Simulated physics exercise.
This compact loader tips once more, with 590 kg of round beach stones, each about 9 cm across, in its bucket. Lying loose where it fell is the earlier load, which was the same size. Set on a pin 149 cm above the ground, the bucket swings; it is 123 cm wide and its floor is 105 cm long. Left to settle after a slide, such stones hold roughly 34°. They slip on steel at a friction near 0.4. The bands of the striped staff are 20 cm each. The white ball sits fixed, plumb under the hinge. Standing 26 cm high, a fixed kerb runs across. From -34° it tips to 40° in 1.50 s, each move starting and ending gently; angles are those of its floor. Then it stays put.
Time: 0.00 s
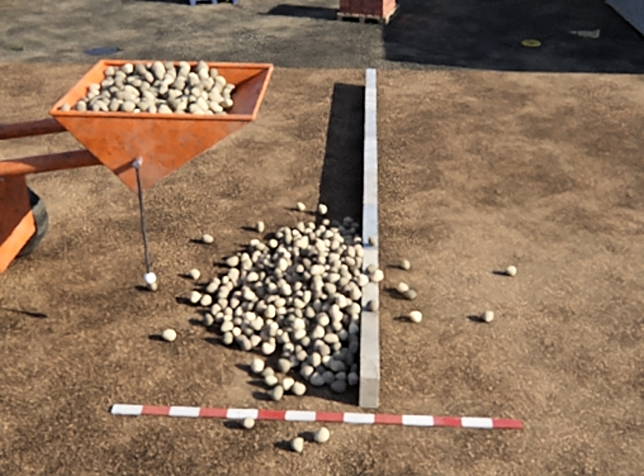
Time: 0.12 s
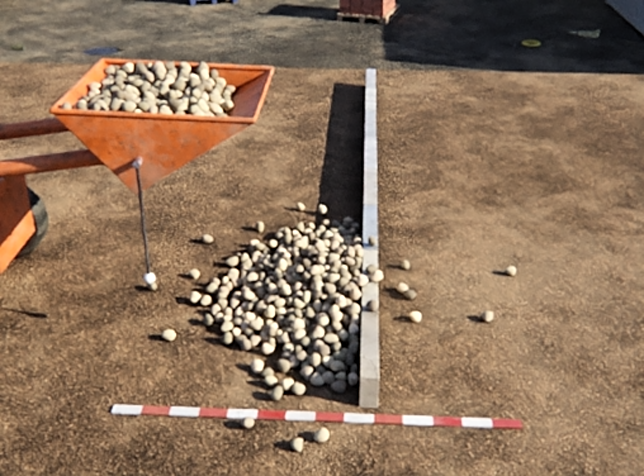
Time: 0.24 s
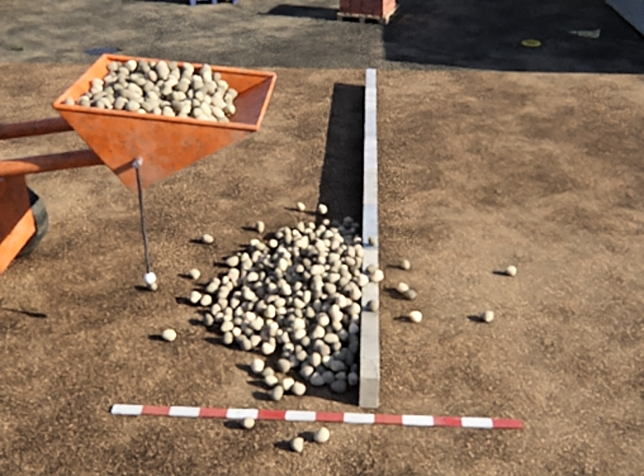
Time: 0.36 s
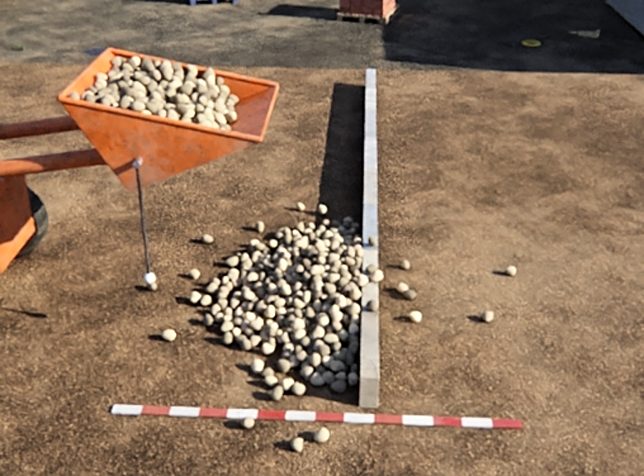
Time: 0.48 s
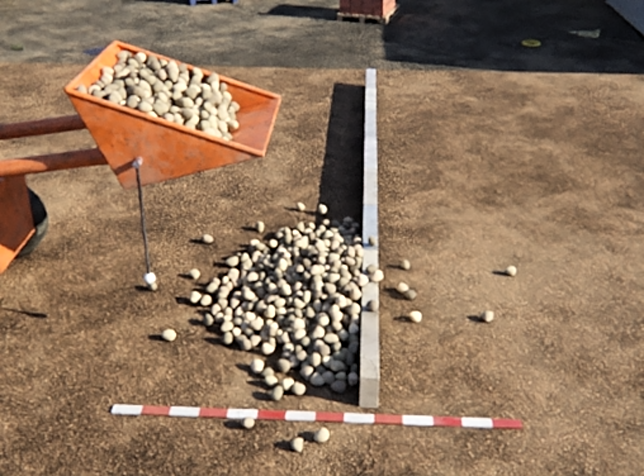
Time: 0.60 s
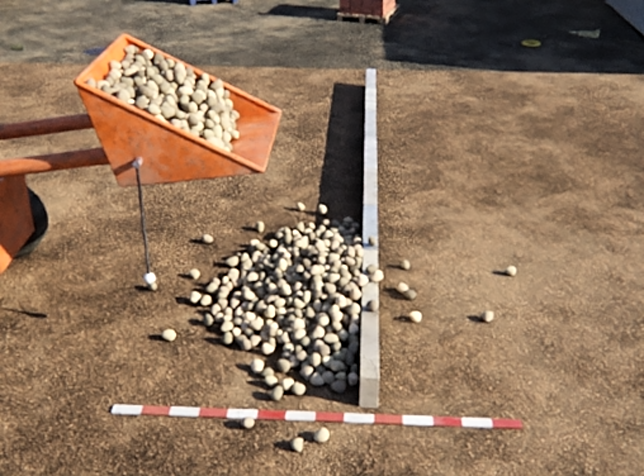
On a patch of brown dirt, an orange bucket full of round stones slowly tilted to the right, its back end rising, while a pile of similar stones lay still against a pale kerb.
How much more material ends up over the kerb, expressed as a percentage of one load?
About 3 per cent of a load more.
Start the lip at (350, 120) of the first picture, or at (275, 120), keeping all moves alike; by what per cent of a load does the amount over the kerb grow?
Close to 65 per cent, followed by close to 5 per cent.
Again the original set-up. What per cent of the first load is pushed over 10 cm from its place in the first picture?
I'd put it at about 20 per cent.
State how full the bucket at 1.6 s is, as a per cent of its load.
Roughly 35 parts in a hundred of the load.
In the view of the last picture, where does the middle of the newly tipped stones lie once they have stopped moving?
Centre: Approx. (286, 280).
After 1.1 s the floor is at 28°; in per cent of one load, 98 in the bucket, 101 on this side of the kerb, 1 over the kerb; the foremost stones are at (424, 291).
After 1.6 s the floor is at 40°; in per cent of one load, 37 in the bucket, 162 on this side of the kerb, 1 over the kerb; the foremost stones are at (424, 291).
After 2.0 s the floor is at 40°; in per cent of one load, 4 in the bucket, 195 on this side of the kerb, 1 over the kerb; the foremost stones are at (426, 287).
After 4.8 s the floor is at 40°; in per cent of one load, 0 in the bucket, 196 on this side of the kerb, 4 over the kerb; the foremost stones are at (468, 286). Net gain over the kerb, 3.
